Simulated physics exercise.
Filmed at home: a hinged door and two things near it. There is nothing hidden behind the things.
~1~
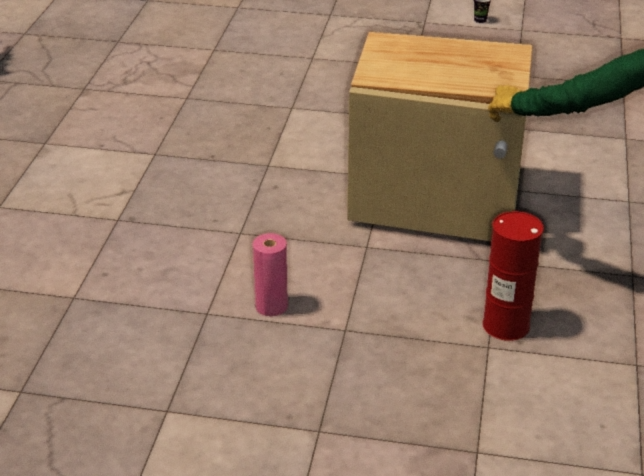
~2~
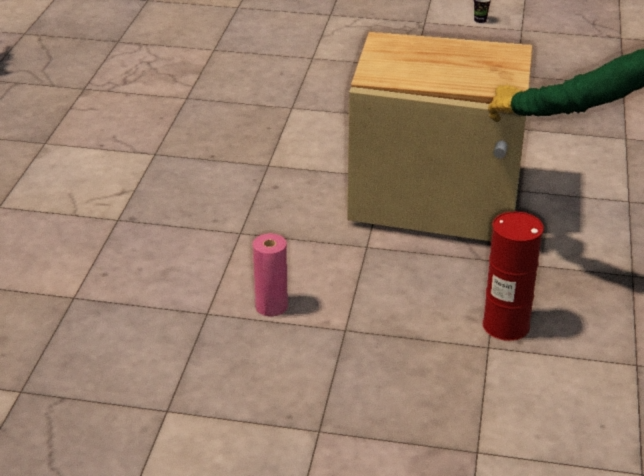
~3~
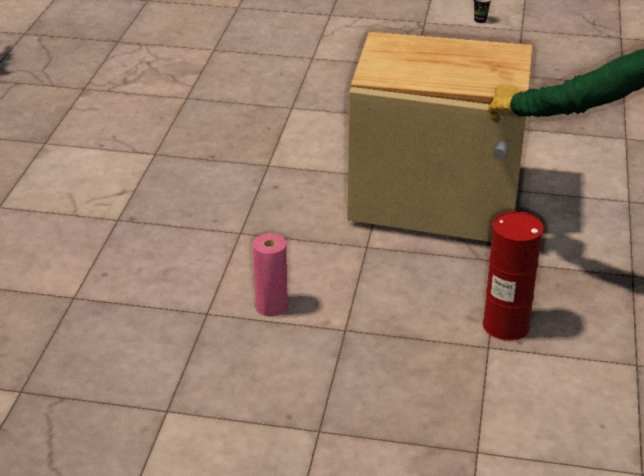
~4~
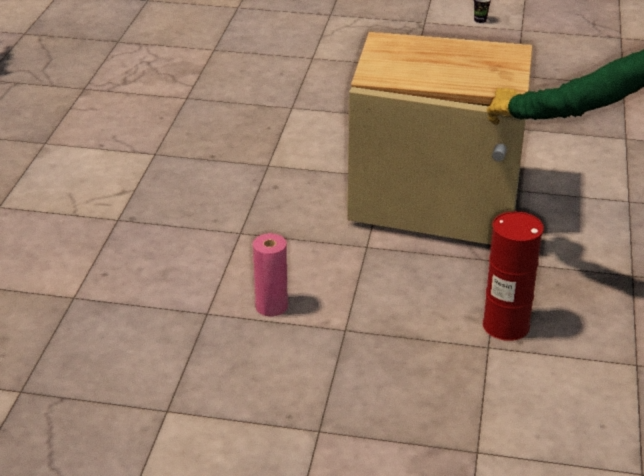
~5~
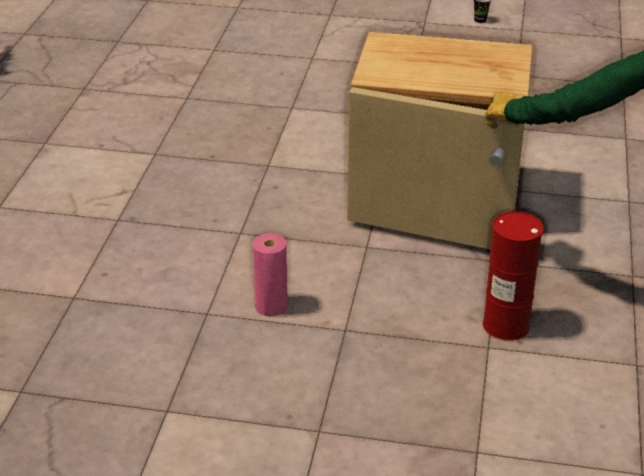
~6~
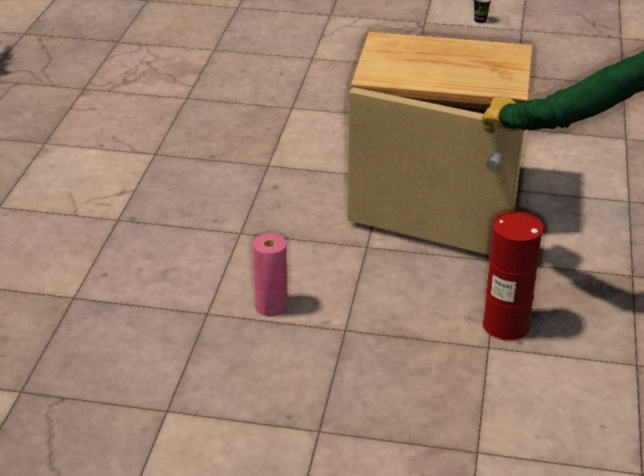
A green-sleeved arm with a yellow hand held the edge of a cabinet door, then slowly pulled it slightly open, while the red canister and the pink roll on the tiled floor stayed still.
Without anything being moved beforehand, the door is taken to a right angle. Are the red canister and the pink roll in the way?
My prediction: Most likely the red canister stays safe; most likely the pink roll stays safe.
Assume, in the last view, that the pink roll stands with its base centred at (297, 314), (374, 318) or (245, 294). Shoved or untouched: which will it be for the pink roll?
Trial 1: Is never reached. Trial 2: Takes a hit. Trial 3: Is never reached.
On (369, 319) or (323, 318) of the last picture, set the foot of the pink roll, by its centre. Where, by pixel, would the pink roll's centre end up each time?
It comes to rest at (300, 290) and (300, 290).
Then, 1.08 s on from there, door 60° open; red canister at rest near (512, 277); pink roll at rest near (271, 275).
In the end, the red canister remains where it is, near (512, 277); the pink roll remains where it is, near (271, 275).
